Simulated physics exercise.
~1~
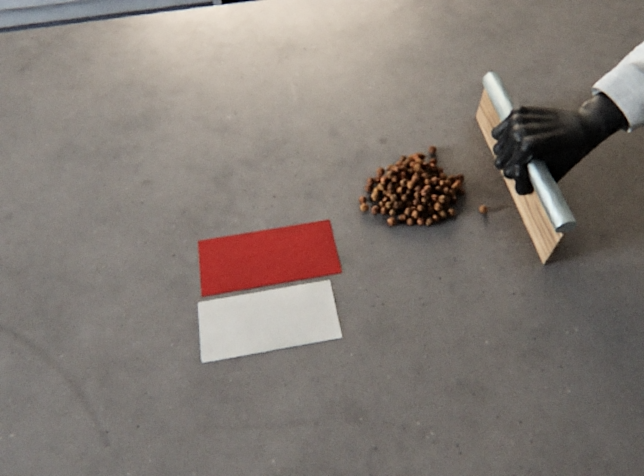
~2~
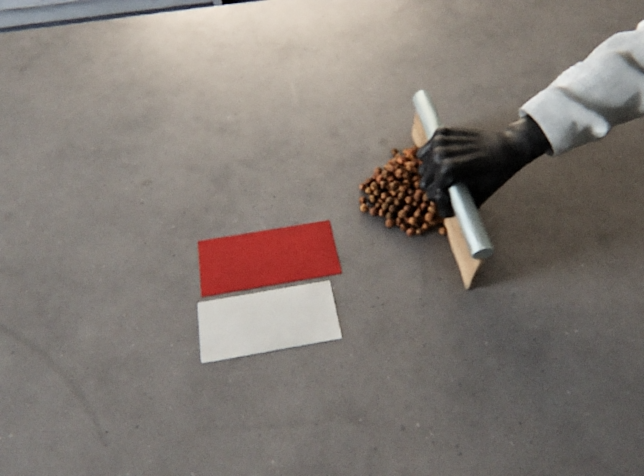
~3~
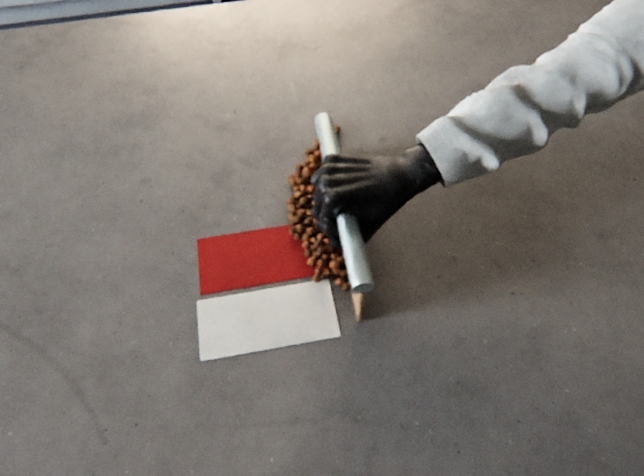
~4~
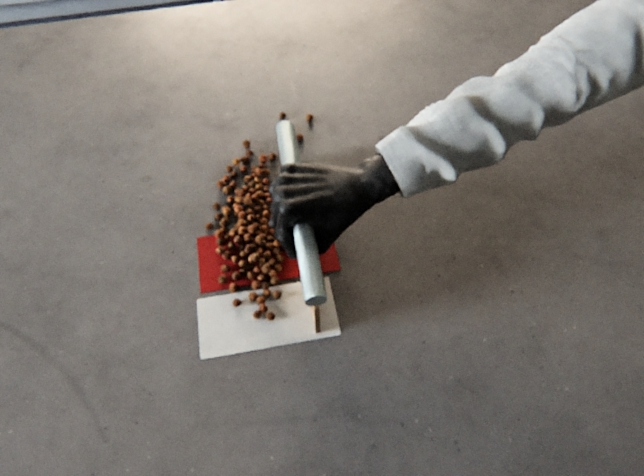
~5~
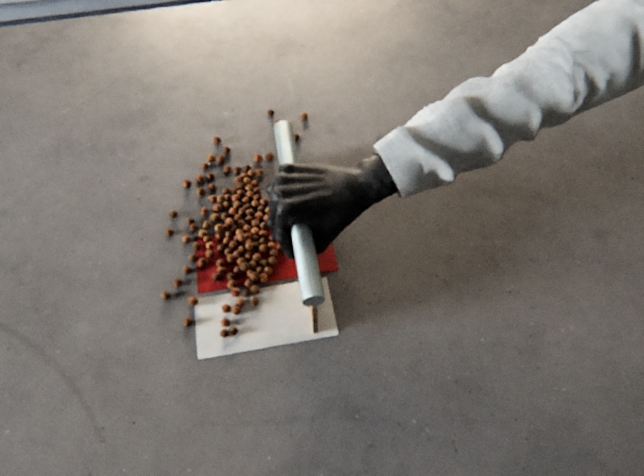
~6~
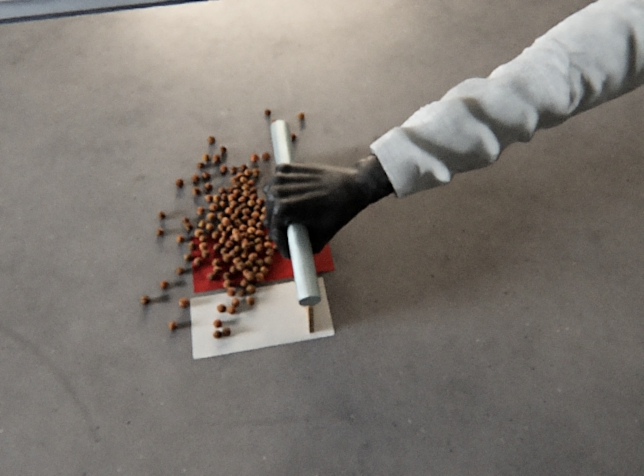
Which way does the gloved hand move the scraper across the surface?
The scraper moves to the left, driving into the brown balls and pushing them towards the coloured sheets.
